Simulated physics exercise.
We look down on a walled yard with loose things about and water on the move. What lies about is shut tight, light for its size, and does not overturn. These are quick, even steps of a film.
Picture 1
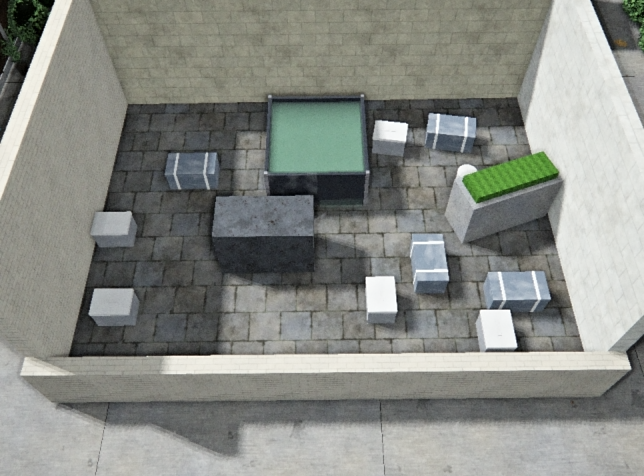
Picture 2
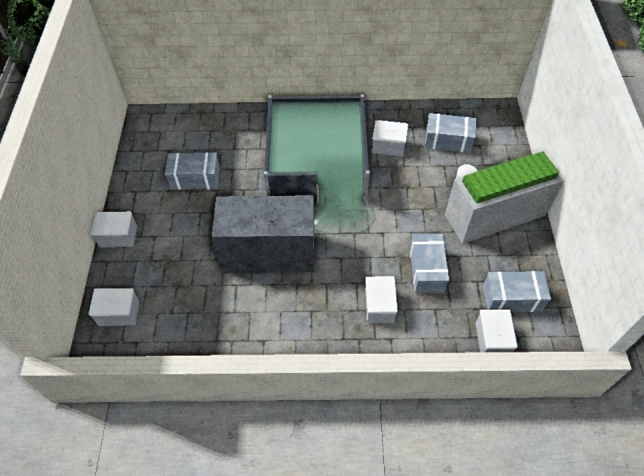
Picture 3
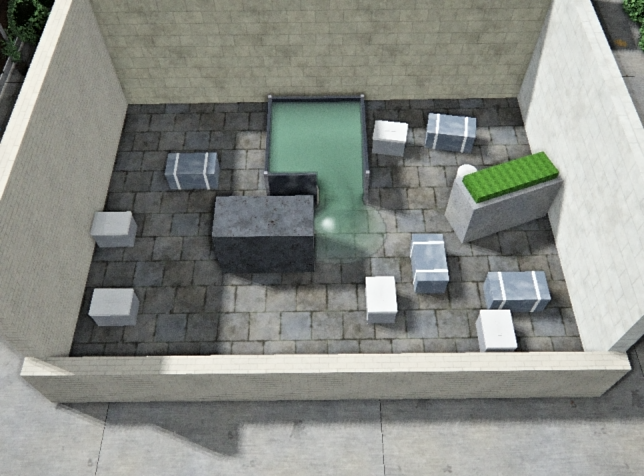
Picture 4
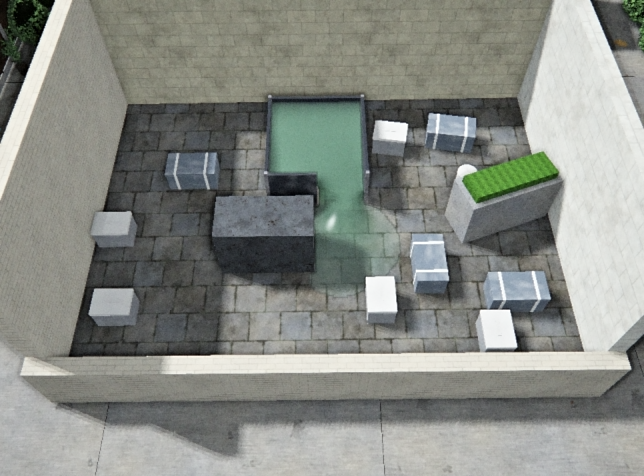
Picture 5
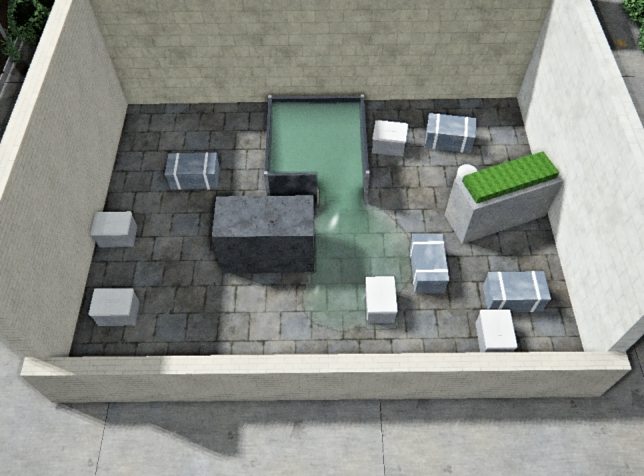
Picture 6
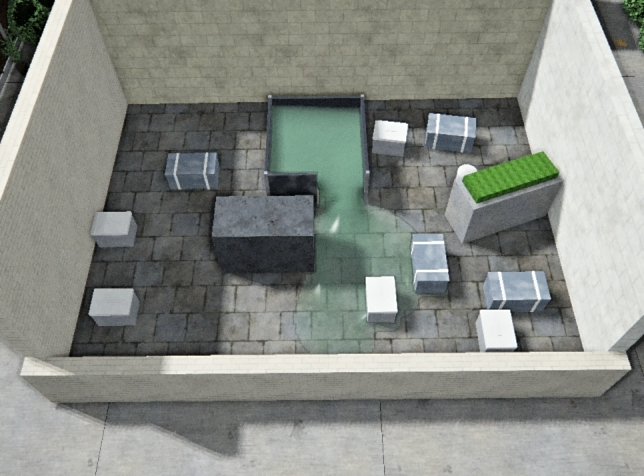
A walled yard paved in dark stone is seen from high above, through a camera that stays still. Pale cubes and grey-blue banded boxes stand around a green pool at the back, a dark block before it, and a slanted pale block topped with bright green at right. Water pours from the pool's open front and spreads forward across the paving around nearby boxes, while the objects stay put.
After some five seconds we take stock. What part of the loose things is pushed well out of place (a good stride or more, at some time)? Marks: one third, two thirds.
Share: Between one and two thirds.
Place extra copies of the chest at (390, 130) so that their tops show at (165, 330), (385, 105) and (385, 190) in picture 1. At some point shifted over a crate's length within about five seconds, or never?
In turn: Shifted that much, short of that, less than that.
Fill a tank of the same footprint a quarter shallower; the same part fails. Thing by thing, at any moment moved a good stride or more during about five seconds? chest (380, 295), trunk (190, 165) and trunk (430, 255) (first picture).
In that order: That far or more, short of that, shifted that much.
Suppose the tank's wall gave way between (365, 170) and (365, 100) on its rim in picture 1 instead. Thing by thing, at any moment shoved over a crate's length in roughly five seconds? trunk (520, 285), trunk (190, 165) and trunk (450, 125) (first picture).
One after the other: Swept aside, less than that, swept aside.
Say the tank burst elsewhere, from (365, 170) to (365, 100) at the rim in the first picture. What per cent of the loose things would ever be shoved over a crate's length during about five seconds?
I make it 50 per cent.
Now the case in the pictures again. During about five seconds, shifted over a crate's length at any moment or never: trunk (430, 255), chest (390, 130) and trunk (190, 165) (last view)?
In turn: Pushed that far, under that, never so far.
A moment on, 0 of 10 are well off their spots; 0 afloat.
Next, 3 of 10 are well off their spots; 1 afloat.
Later, 3 of 10 are well off their spots; 4 afloat.
In the end, 5 of 10 are well off their spots, and 6 have been at some point; 5 afloat.
